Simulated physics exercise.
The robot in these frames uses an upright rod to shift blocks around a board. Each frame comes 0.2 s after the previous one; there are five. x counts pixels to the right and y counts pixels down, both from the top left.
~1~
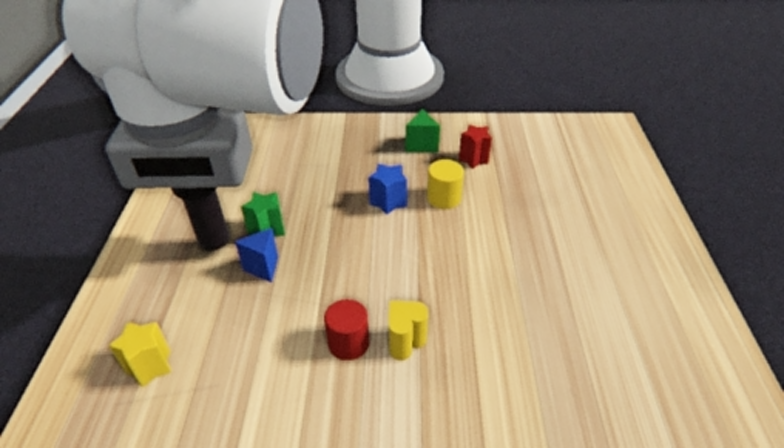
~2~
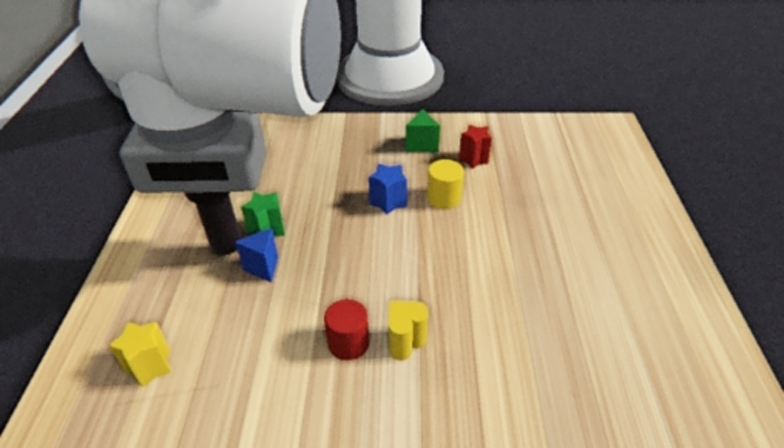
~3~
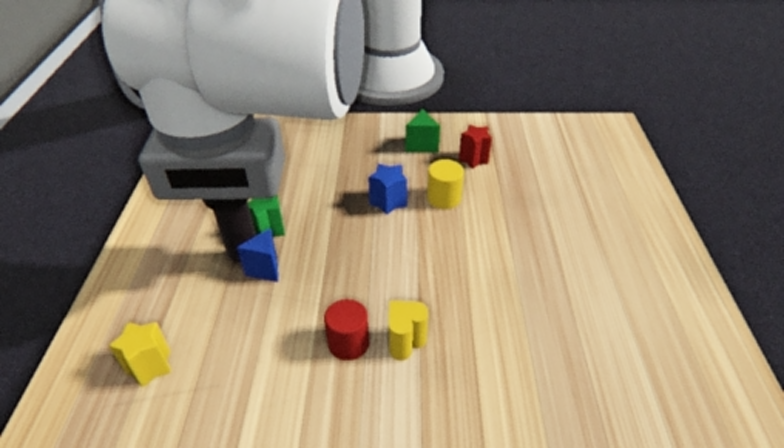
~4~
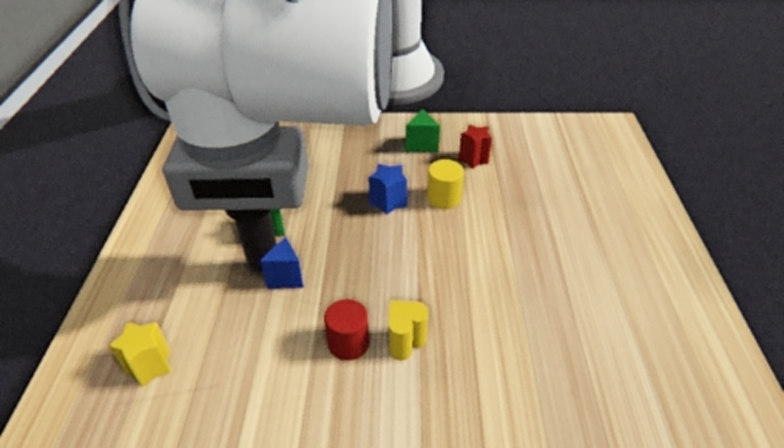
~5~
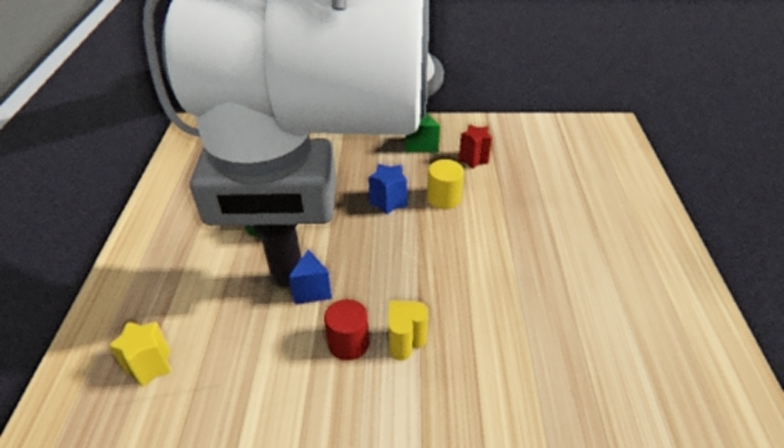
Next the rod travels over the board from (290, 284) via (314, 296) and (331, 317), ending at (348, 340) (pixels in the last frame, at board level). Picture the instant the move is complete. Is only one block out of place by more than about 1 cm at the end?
No, that is not what happens.
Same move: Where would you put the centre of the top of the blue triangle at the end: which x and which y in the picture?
Its top middle will sit at (370, 293).
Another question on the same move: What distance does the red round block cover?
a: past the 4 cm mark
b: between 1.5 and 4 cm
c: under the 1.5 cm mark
The one that fits is b, between 1.5 and 4 cm.
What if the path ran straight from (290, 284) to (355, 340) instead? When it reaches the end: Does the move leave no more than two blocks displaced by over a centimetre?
It seems so.
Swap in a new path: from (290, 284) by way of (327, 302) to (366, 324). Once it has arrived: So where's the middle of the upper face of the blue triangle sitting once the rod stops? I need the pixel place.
The answer is (394, 302).
What follows on the original path. Halfway along, rod (322, 297); blue triangle (347, 285).
At the end, rod (347, 330); blue triangle (370, 293), turned 45° anticlockwise; red round block (367, 340); yellow heart-shaped block still.
